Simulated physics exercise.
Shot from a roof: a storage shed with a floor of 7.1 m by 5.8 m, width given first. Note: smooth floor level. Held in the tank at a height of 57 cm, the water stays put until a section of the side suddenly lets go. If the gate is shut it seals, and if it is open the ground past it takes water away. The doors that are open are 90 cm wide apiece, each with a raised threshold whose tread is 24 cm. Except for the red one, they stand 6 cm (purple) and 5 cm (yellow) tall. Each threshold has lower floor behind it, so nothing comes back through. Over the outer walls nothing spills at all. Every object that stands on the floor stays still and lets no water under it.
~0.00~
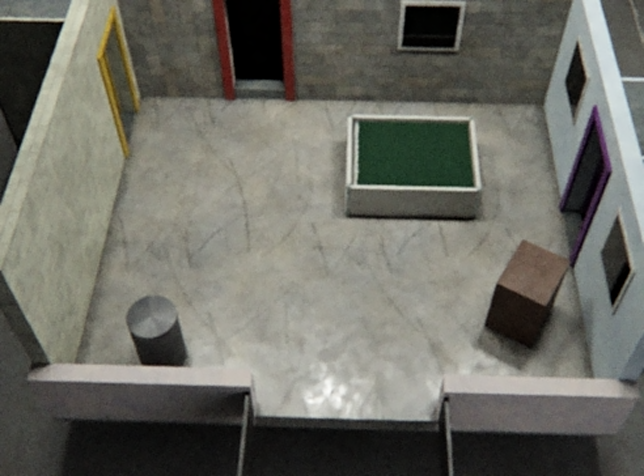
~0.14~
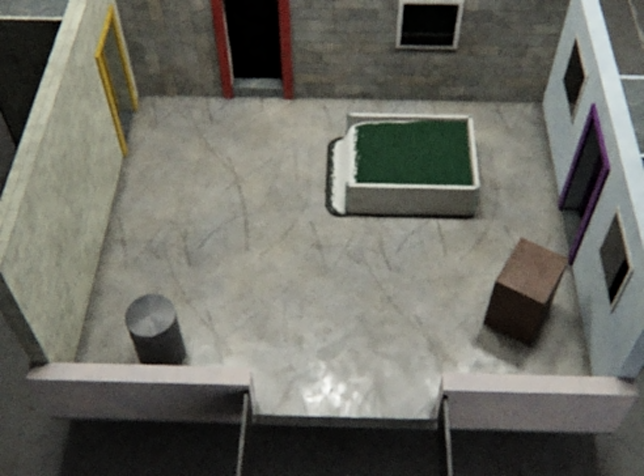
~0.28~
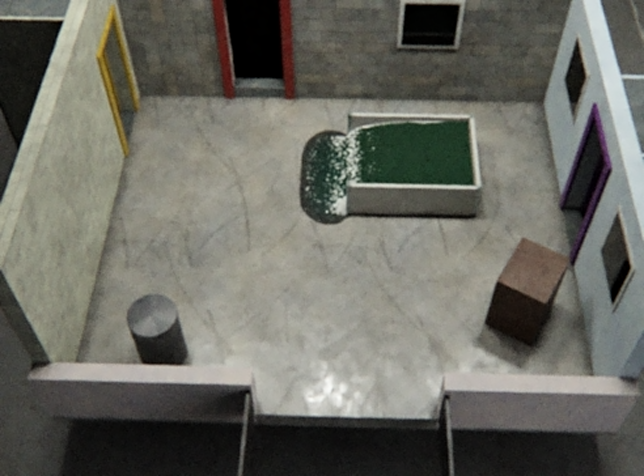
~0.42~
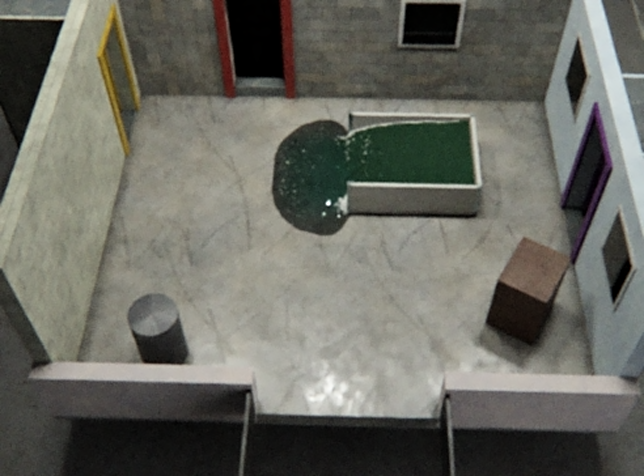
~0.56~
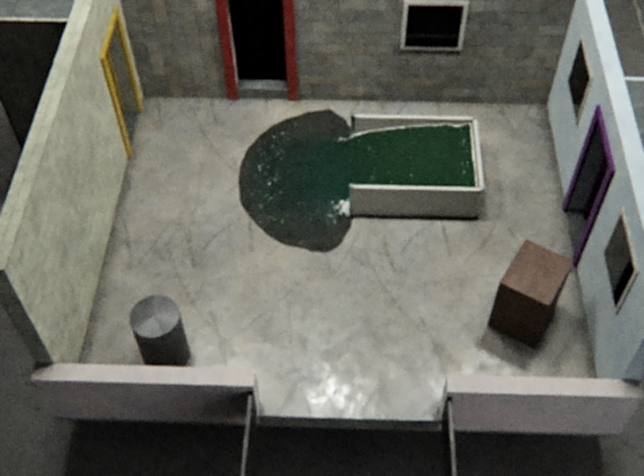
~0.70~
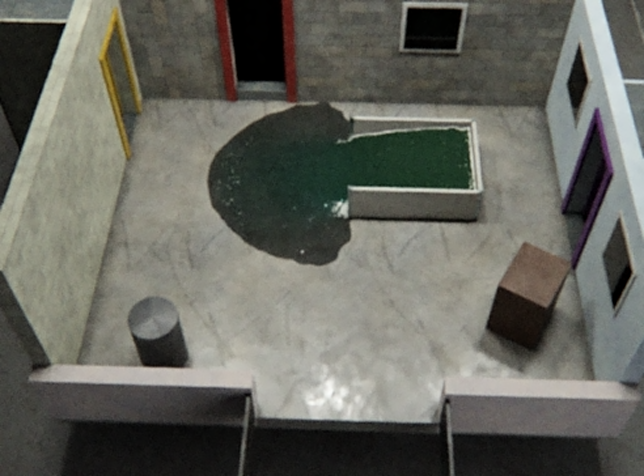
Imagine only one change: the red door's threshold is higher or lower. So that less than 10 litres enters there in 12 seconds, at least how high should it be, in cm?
At least 7.5 cm or so.
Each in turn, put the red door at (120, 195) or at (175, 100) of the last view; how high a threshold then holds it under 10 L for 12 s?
18 and 16 cm.
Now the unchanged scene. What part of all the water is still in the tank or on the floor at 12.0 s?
Close to 78 in a hundred.
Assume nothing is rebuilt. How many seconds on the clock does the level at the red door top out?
Roughly at 1.8 s.
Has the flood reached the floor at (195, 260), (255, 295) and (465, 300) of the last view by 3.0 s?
Okay, in order that's got wet, got wet and finally stayed dry.
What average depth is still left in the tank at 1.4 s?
About 29 cm.
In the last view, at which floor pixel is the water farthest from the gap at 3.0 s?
At about (70, 394).
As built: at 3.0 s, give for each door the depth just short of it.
The red door has 9 cm, the purple door 0 cm and the yellow door 22 cm.
After 1.4 s water covers 30 % of the floor, deepest (23 cm) near (344, 189); 8 cm at the red door, 0 litres in over its 23 cm threshold.
After 3.0 s water covers 40 % of the floor, deepest (24 cm) near (135, 128); 9 cm at the red door, 0 litres in over its 23 cm threshold.
After 12.0 s water covers 95 % of the floor, deepest (6 cm) near (596, 411); 3 cm at the red door, 0 litres in over its 23 cm threshold.
At the red door as built, the water arrived by 1.0 s and peaked near 12 cm at 1.8 s.
With a threshold of 6.5 cm, 17 litres would have come in within the 12 s; with 9 cm, 4 litres. So under 10 litres takes about 7.5 cm.
